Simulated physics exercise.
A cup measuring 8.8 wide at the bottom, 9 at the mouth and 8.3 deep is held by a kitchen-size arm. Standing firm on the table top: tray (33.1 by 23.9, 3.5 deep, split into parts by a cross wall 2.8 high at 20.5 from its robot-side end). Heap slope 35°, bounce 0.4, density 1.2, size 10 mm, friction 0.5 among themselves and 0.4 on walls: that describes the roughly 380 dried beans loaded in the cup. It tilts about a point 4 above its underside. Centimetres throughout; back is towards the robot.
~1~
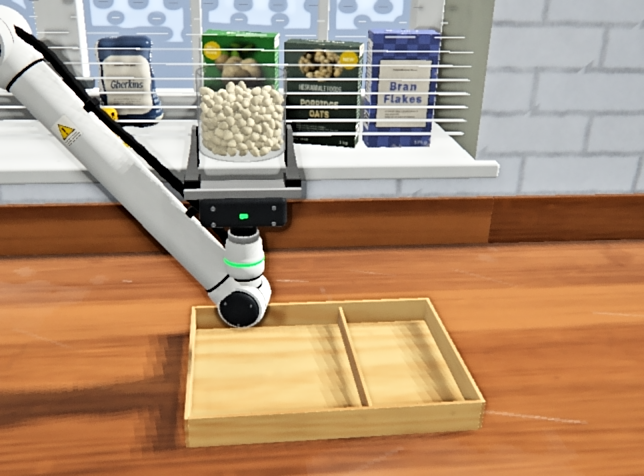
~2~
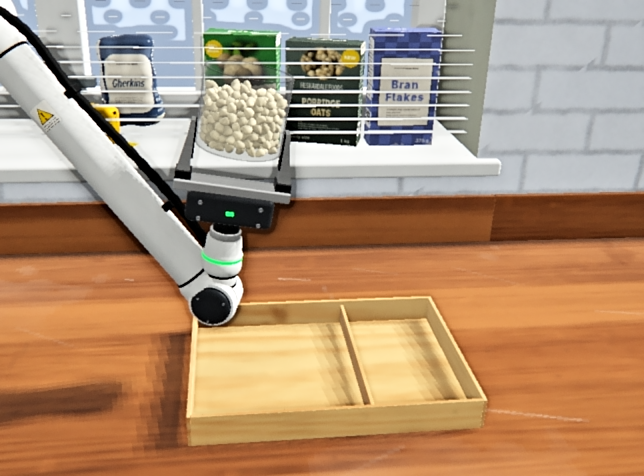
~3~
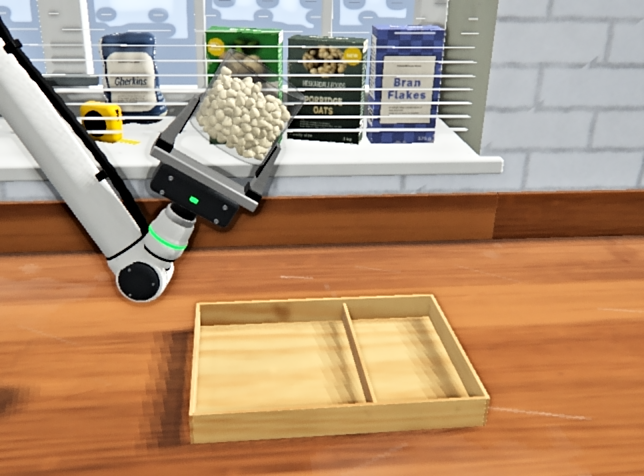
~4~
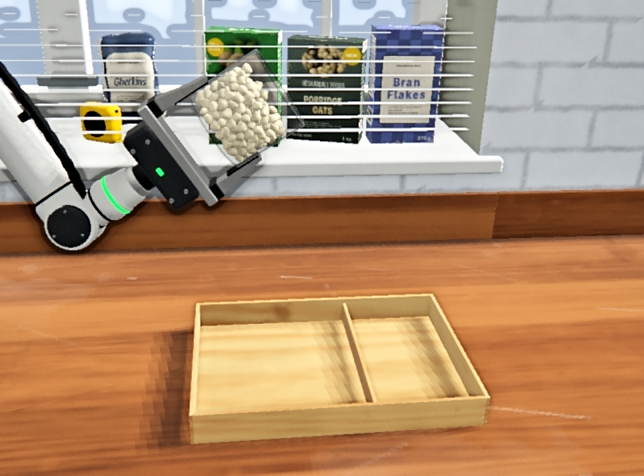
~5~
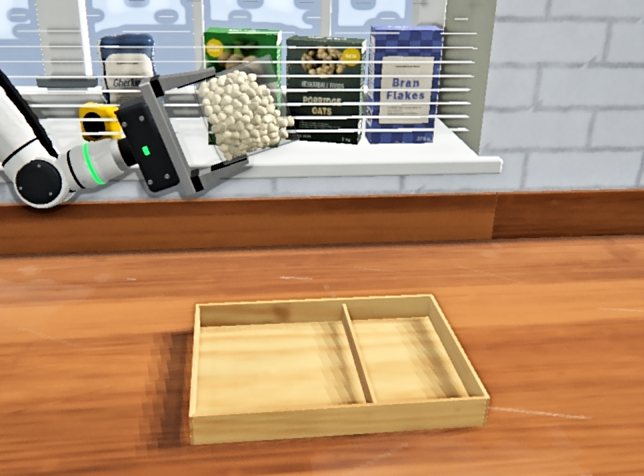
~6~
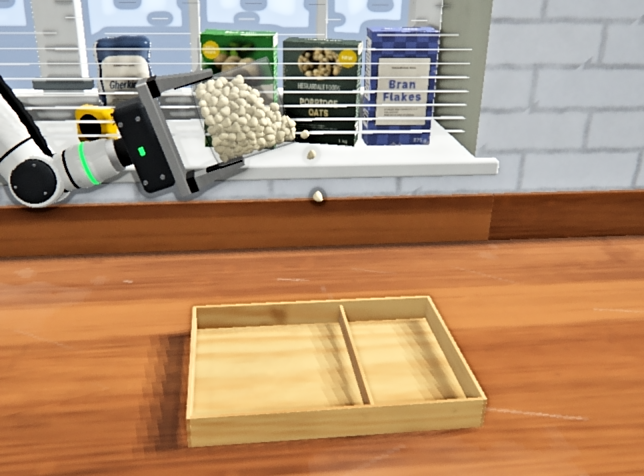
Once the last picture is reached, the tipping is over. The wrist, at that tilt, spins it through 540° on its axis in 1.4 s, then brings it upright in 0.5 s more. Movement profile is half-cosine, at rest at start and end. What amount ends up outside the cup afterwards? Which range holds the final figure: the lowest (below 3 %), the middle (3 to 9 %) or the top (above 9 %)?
It sits in the top range, above 9 %.
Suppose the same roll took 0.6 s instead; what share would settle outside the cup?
Estimated share: Close to 10 %.
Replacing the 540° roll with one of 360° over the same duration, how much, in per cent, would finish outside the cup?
Then about 20 per cent.
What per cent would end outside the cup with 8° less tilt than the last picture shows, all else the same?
5 per cent or so.
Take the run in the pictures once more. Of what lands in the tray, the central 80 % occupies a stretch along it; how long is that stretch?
Length of tray covered: Approx. 20 cm.
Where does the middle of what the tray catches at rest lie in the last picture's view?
Centre: Close to (334, 357).
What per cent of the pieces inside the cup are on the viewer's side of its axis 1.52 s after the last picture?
Near enough 40 in a hundred.
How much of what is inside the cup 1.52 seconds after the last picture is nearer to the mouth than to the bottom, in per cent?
Around 35 per cent.
Then, 0.76 s on, tipped 72°, highest piece 38 above the table; 346 in the cup, 19 in the robot-side part, 7 in the far-side part, 12 in flight or on a rim.
Then, 1.52 s on, tipped 62°, highest piece 37 above the table; 302 in the cup, 60 in the robot-side part, 16 in the far-side part, 6 in flight or on a rim.
Then, 2.10 s on, upright, highest piece 38 above the table; 300 in the cup, 65 in the robot-side part, 19 in the far-side part.
Then, 2.80 s on, upright, highest piece 38 above the table; 300 in the cup, 65 in the robot-side part, 19 in the far-side part.
In the end, 300 in the cup, 65 in the robot-side part, 19 in the far-side part. That is 22 % outside the cup.
